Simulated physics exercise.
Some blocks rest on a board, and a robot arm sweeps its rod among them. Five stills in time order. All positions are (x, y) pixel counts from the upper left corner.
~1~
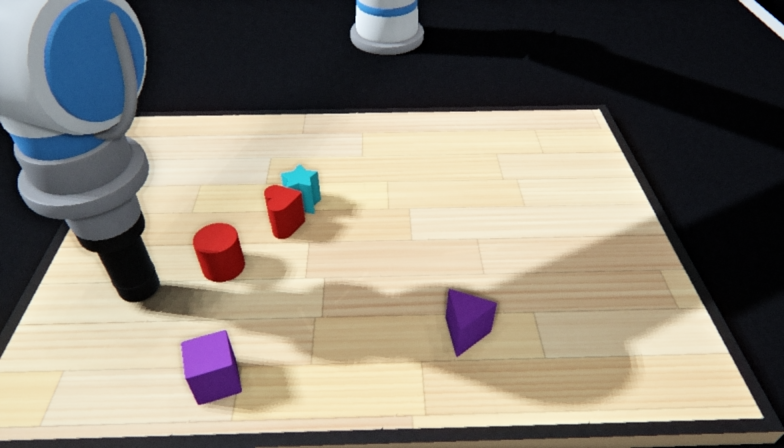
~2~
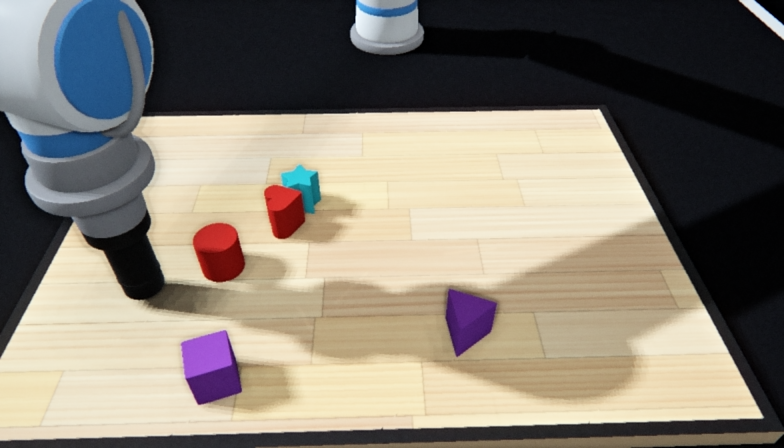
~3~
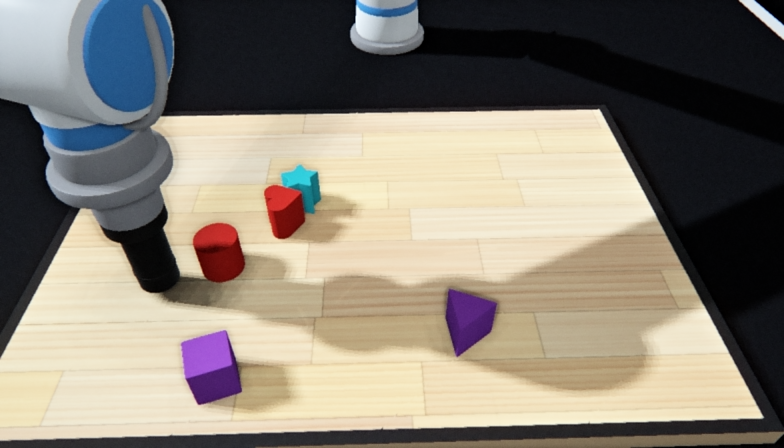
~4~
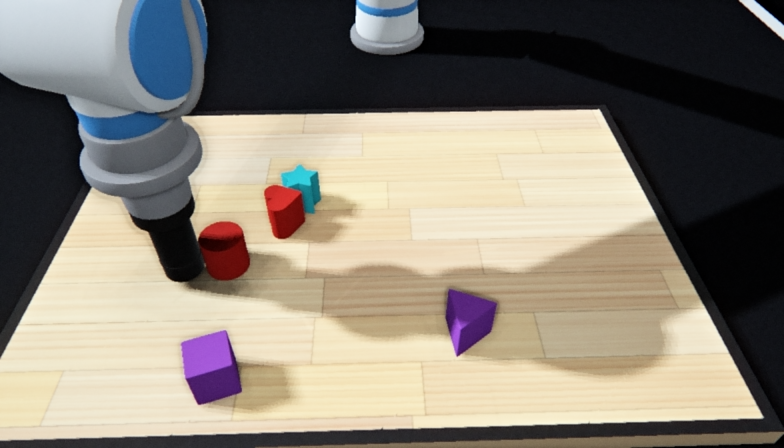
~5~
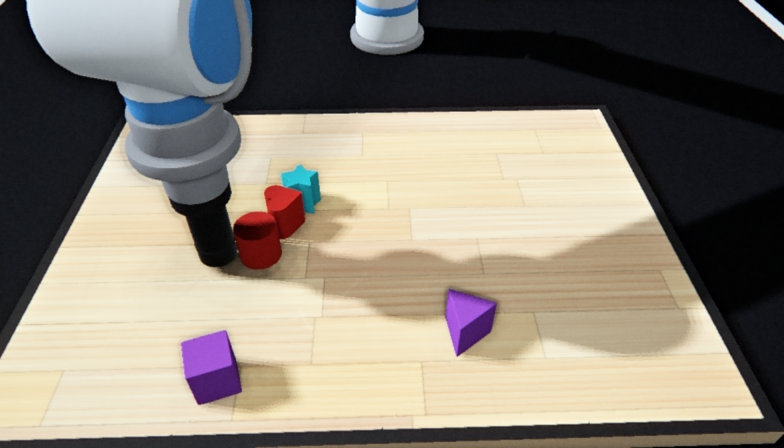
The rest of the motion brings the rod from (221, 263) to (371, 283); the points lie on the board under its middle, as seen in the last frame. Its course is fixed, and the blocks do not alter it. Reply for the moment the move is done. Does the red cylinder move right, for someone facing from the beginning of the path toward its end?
Short answer: No.
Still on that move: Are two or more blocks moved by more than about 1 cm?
No, that is not how it ends up.
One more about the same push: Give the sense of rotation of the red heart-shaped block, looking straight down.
From above, it turns counterclockwise.
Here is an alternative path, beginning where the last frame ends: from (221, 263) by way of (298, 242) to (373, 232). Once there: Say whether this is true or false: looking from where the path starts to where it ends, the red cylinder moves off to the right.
True.
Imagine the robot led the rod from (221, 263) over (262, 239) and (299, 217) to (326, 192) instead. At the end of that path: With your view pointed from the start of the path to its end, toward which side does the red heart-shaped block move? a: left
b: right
It's b.
What follows on the original path. One third of the way, rod at (269, 262); red cylinder at (298, 221); red heart-shaped block at (285, 194), turned 25° anticlockwise.
Two thirds of the way, rod at (320, 269); red cylinder at (312, 217); red heart-shaped block at (285, 194), turned 25° anticlockwise.
At the end, rod at (371, 276); red cylinder at (312, 217); red heart-shaped block at (285, 194), turned 25° anticlockwise; turquoise star-shaped block not moved.
